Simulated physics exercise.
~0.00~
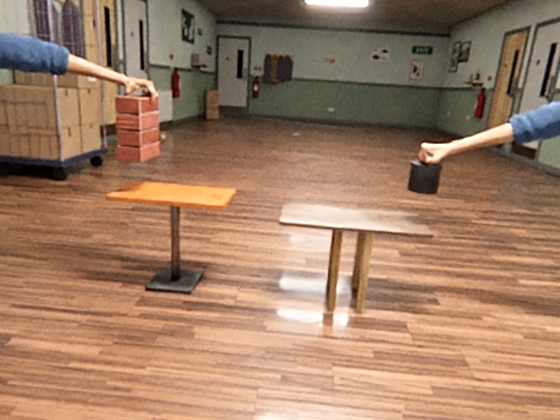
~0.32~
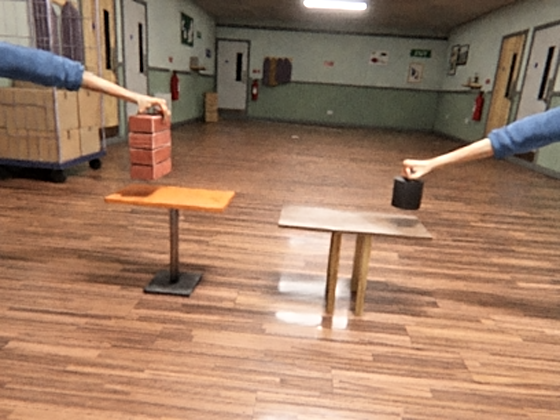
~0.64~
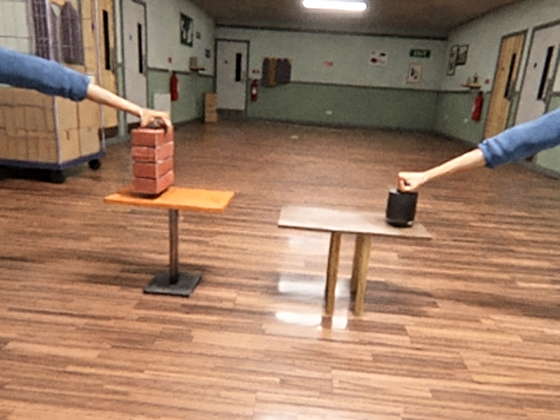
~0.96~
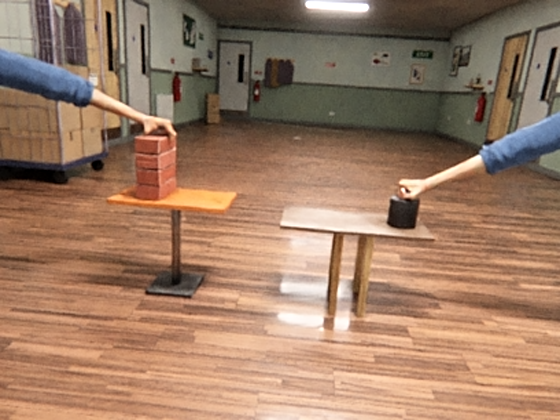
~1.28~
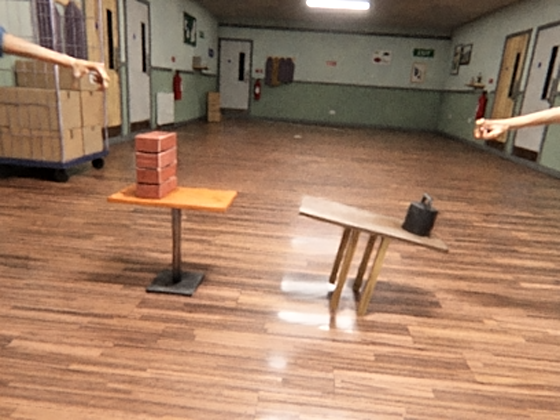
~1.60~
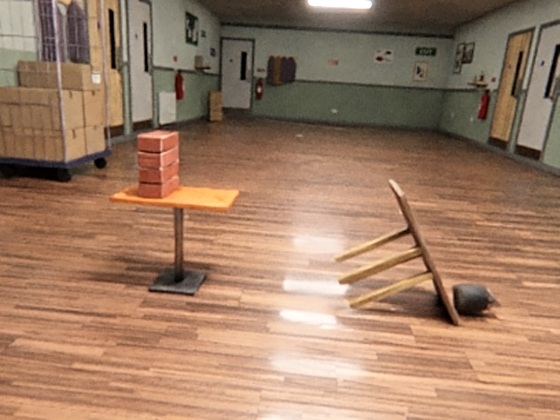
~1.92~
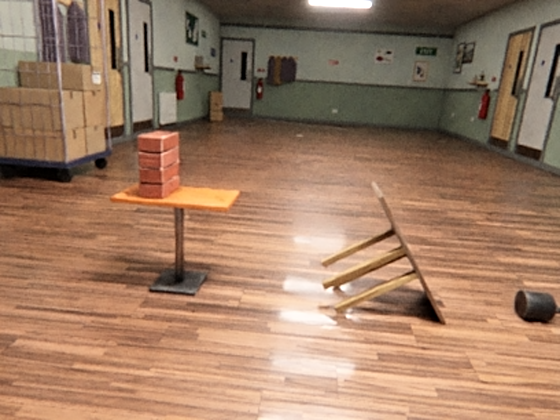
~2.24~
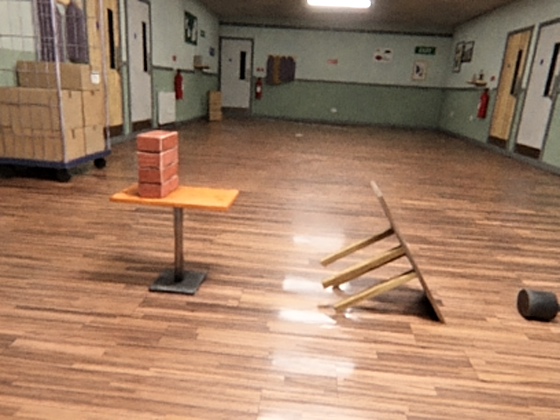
Hands lowering bricks and a dark cylinder onto two small tables, the right table toppling while the bricks stay stacked.
